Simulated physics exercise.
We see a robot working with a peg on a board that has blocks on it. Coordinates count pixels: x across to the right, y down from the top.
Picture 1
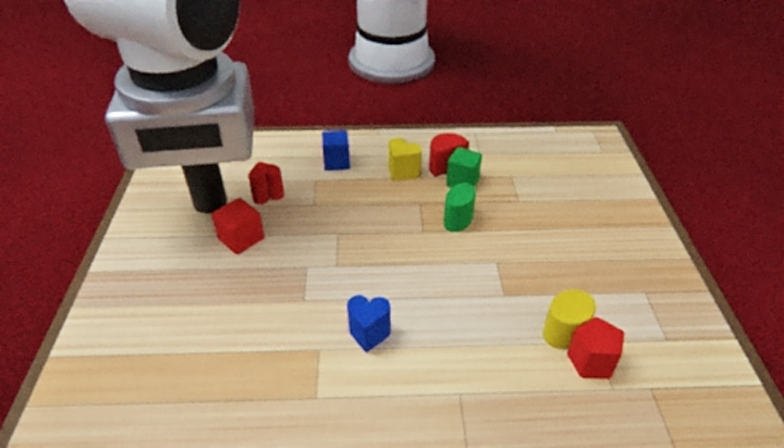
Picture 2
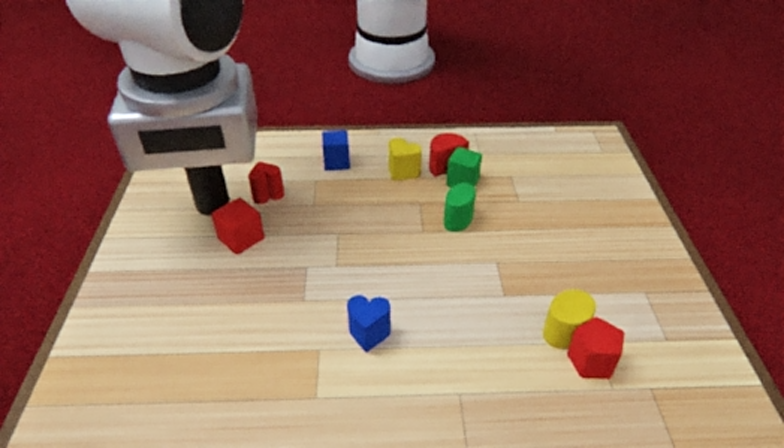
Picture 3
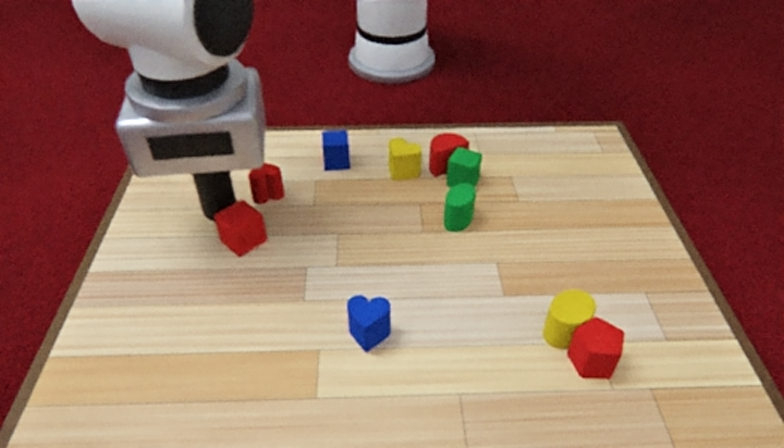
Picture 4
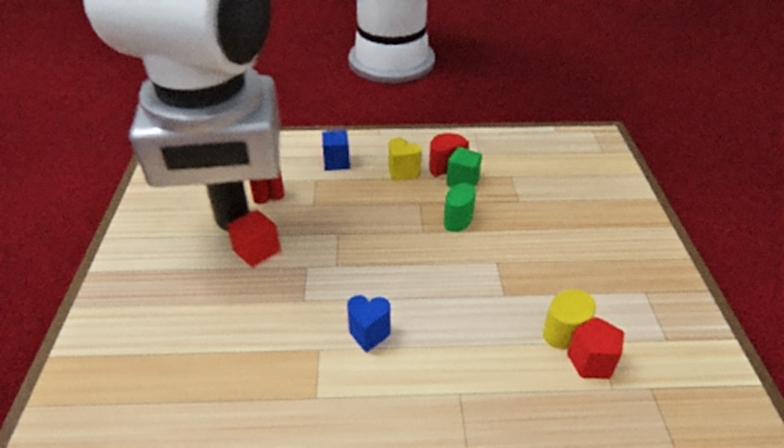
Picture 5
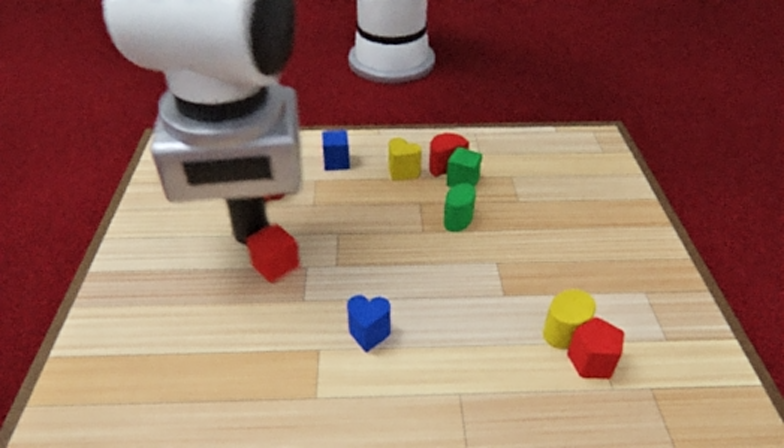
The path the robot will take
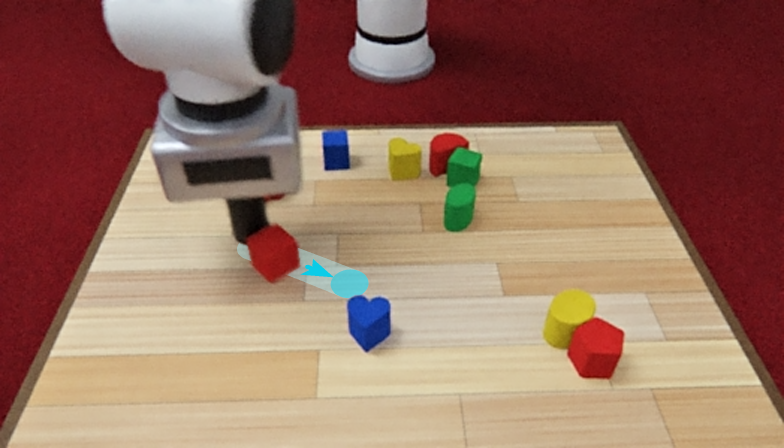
A robot arm with a dark peg hovers almost still beside a red block at the left of a wooden board, then moves right and toward the viewer. The peg pushes the red block diagonally toward the blue heart, covering most of another red block behind it, while the other coloured blocks stay put.
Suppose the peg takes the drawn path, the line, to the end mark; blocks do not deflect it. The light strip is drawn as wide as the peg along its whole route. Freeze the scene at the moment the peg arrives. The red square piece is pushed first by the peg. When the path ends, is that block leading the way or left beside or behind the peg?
The peg no longer has it in front.
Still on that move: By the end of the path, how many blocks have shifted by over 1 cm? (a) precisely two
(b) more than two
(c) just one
The one that fits is c, just one.
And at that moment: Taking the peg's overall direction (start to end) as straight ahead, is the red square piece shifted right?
I expect so.
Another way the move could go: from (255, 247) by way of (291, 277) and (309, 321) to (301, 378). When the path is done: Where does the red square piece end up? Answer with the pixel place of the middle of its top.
At pixel (346, 310).
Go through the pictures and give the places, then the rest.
In the first picture, peg's lower end at (211, 204); red square piece at (235, 212); blue heart-shaped block at (368, 308).
In the second picture, peg at (214, 206); blocks still.
In the third picture, peg at (221, 211); red square piece at (238, 214).
In the fourth picture, peg at (234, 221); red square piece at (252, 224).
In the fifth picture, peg at (252, 234); red square piece at (271, 239); blue heart-shaped block at (368, 308).
Drawn move, from (255, 247) to (350, 283).
What follows on the original path. One third of the way, peg at (284, 246); red square piece at (297, 256), turned 20° clockwise.
Two thirds of the way, peg at (316, 259); red square piece at (314, 273), turned 45° clockwise.
At the end, peg at (349, 271); red square piece at (318, 281), turned 65° clockwise; blue heart-shaped block still.
